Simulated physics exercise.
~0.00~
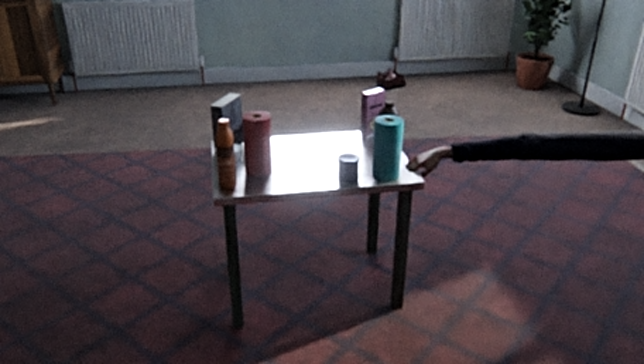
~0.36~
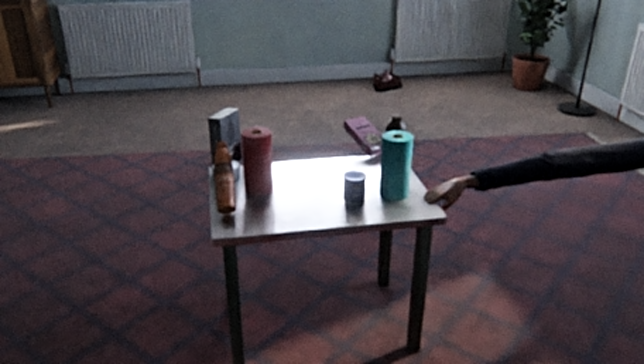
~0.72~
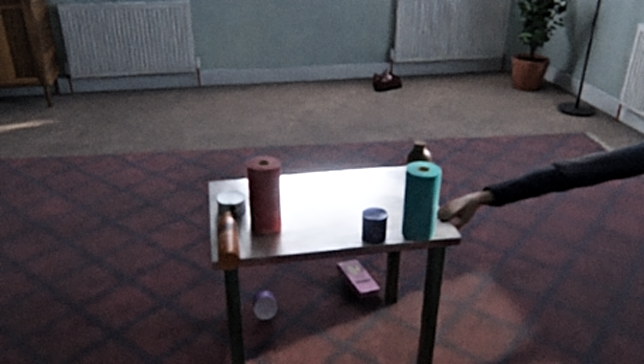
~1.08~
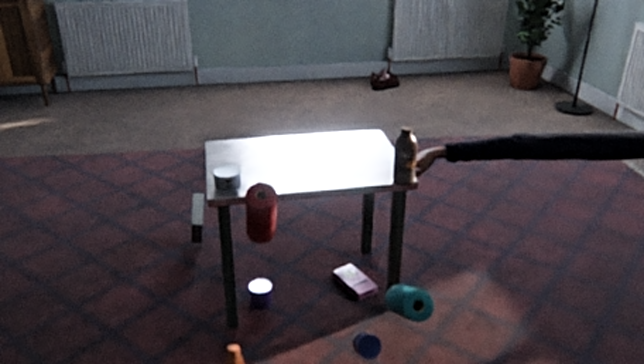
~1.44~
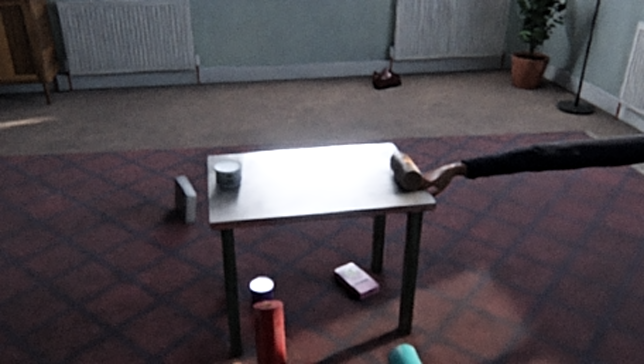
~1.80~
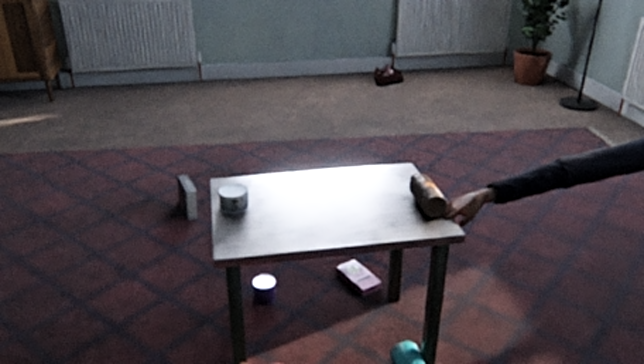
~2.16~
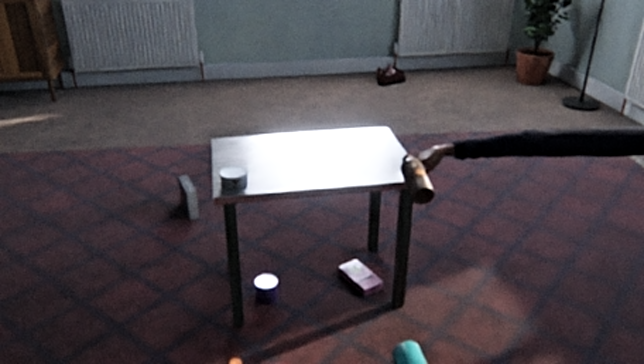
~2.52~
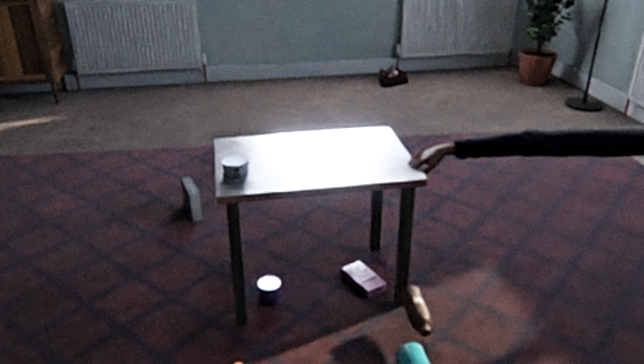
In the video, a hand at the right jerks a small table towards the viewer and back repeatedly, and the rolls, bottles, packet, book and tins topple or drop to the carpet, the brown bottle last, leaving only a white tub standing on top.
